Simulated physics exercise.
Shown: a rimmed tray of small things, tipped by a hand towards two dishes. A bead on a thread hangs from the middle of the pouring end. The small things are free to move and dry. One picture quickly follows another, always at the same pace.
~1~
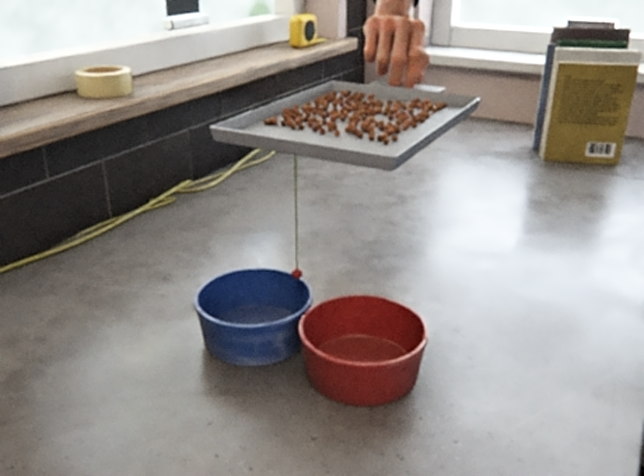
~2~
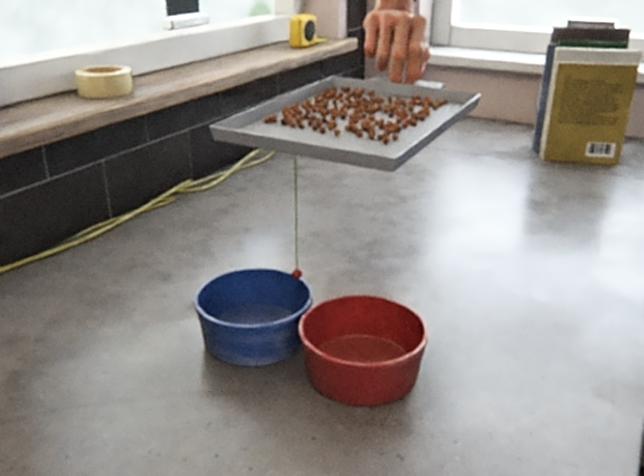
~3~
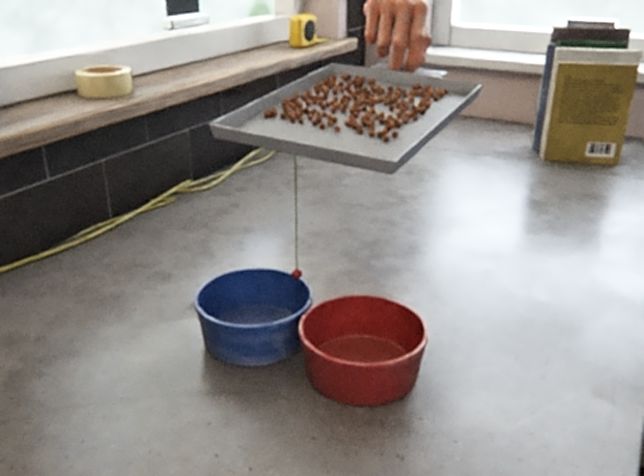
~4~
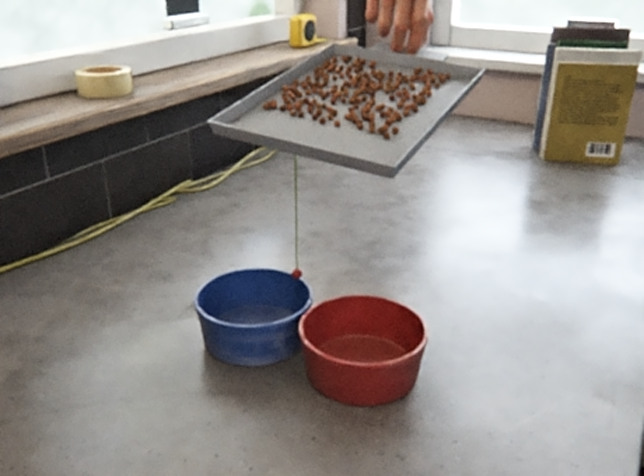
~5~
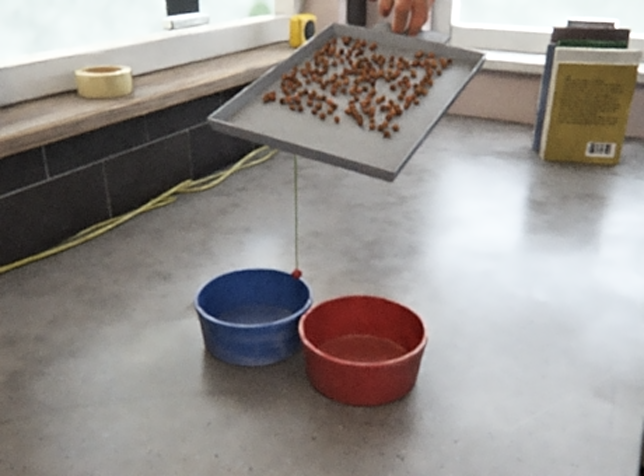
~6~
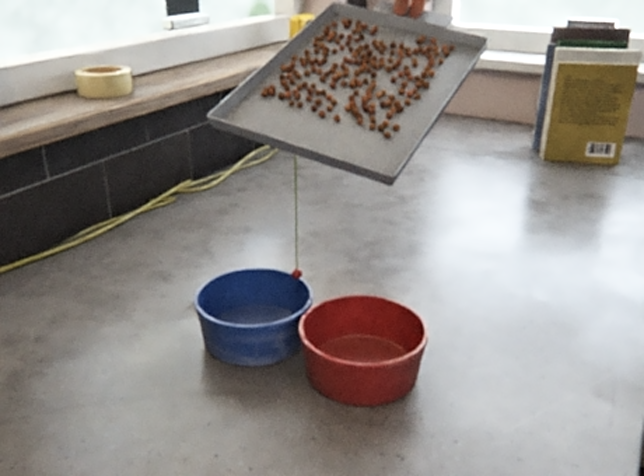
Metal tray of small brown pieces being tilted steadily by a hand, its far side rising above blue and red dishes.
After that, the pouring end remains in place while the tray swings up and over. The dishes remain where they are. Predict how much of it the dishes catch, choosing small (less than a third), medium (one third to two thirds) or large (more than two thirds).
The catch is large, more than two thirds.
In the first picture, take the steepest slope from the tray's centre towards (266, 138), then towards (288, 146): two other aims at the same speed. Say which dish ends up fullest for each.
Point by point: The left side, then the left side.
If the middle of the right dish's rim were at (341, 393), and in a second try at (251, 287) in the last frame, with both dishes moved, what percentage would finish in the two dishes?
First placement: Some 0 %; second placement: Some 0 %.
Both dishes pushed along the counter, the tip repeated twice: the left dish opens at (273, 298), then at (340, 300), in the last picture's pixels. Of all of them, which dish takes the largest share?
With the first placement it's the one to the right, with the second it's the one to the left.
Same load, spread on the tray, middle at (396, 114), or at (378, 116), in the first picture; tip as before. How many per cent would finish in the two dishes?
Close to 90 in a hundred, then close to 90 in a hundred.
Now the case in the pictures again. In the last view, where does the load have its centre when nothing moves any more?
Near (367, 364), more or less.
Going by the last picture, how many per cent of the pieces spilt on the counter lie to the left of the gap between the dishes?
Near 10 in a hundred.
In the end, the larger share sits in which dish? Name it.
Result - fuller dish: Right-side dish.
Shortly afterwards, tray tipped steeply; near half on the tray; a little in the right dish; near a third in the air.
Next, tray tipped past a quarter turn; near a quarter on the tray; near two thirds in the right dish; only a few outside both; a little in the air.
Some moments later, tray tipped past a quarter turn; all but a few in the right dish; only a few in the left dish; a little outside both; only a few in the air.
In the end, tray tipped past a quarter turn; all but a few in the right dish; only a few in the left dish; a little outside both; only a few in the air.
